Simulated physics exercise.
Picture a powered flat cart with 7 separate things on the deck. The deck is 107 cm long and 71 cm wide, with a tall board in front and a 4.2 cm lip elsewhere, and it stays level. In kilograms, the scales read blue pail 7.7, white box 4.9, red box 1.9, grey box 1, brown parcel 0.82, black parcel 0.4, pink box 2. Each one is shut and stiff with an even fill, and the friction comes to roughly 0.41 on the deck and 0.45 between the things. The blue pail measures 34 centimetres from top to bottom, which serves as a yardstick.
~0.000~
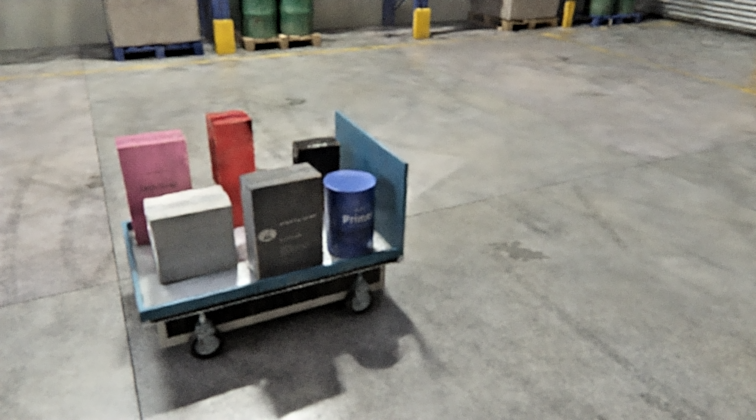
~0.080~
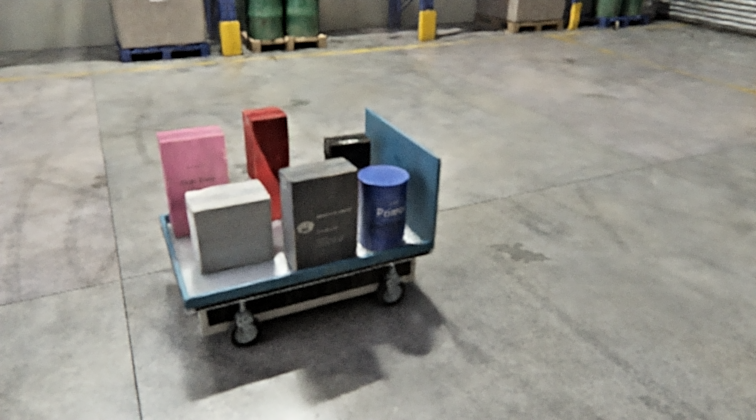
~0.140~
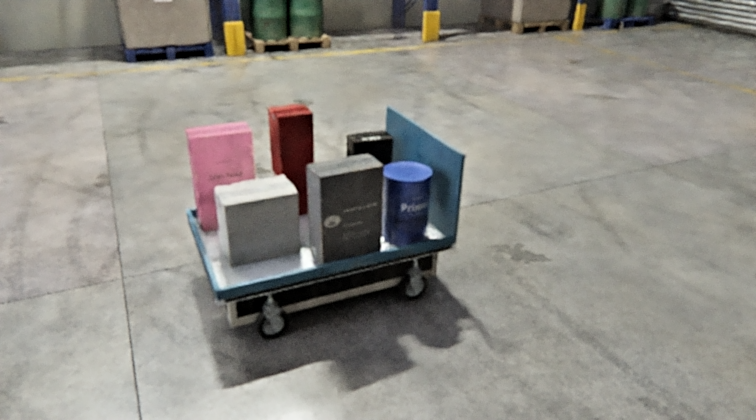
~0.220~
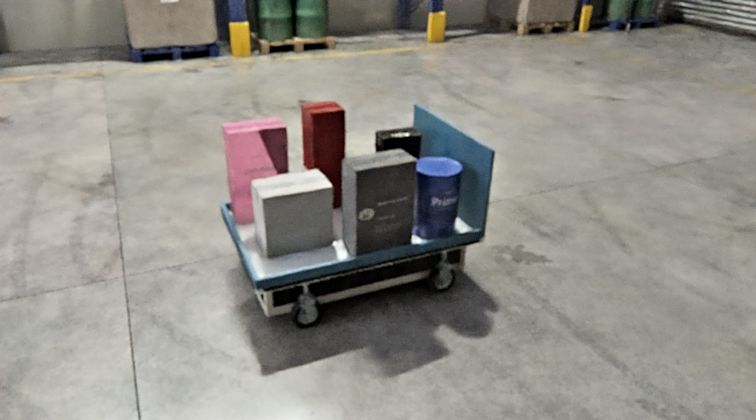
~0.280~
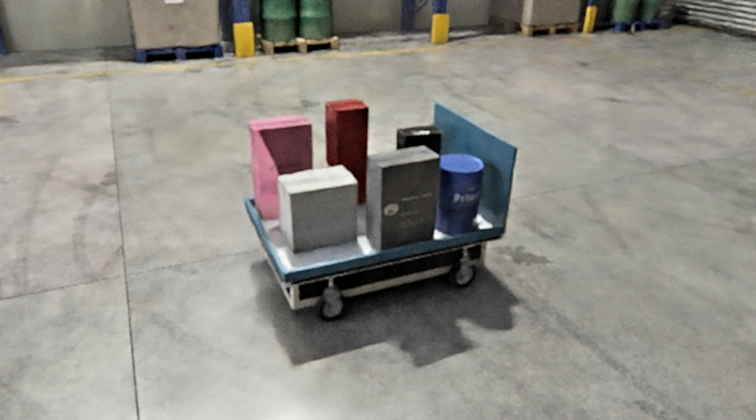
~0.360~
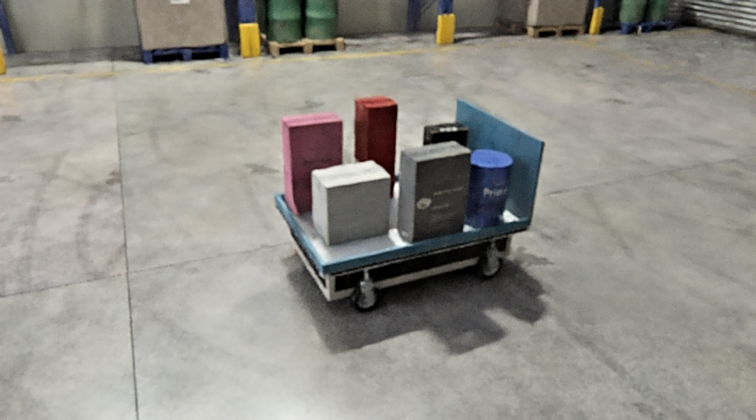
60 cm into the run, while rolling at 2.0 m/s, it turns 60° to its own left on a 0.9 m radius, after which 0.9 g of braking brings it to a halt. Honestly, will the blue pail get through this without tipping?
Looks like it goes tumbling.
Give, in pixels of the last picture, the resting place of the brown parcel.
Its middle settles close to pixel (468, 106).
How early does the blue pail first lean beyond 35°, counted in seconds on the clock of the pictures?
Near 0.6 s on the clock.
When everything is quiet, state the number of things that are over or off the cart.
5.
By 0.56 s, 112 cm covered, turned 24°; blue pail tilted 29° near (525, 154); black parcel 27 cm from its spot; grey box tilted 16°.
By 0.76 s, 152 cm covered, turned 49°; blue pail and grey box now off the cart; black parcel tilted 41°; red box tilted 41°.
By 1.06 s, 204 cm covered, turned 60°; black parcel now off the cart; red box on its side; brown parcel 43 cm from its spot.
By 1.26 s, 207 cm covered, turned 60°, stopped; red box on its side; pink box tilted 34°; brown parcel 43 cm from its spot.
When it is over (1.8 s), off the cart and tipped over, blue pail, grey box and black parcel; lying over on the deck, red box and pink box; not toppled but over 10 cm from the start, white box and brown parcel.
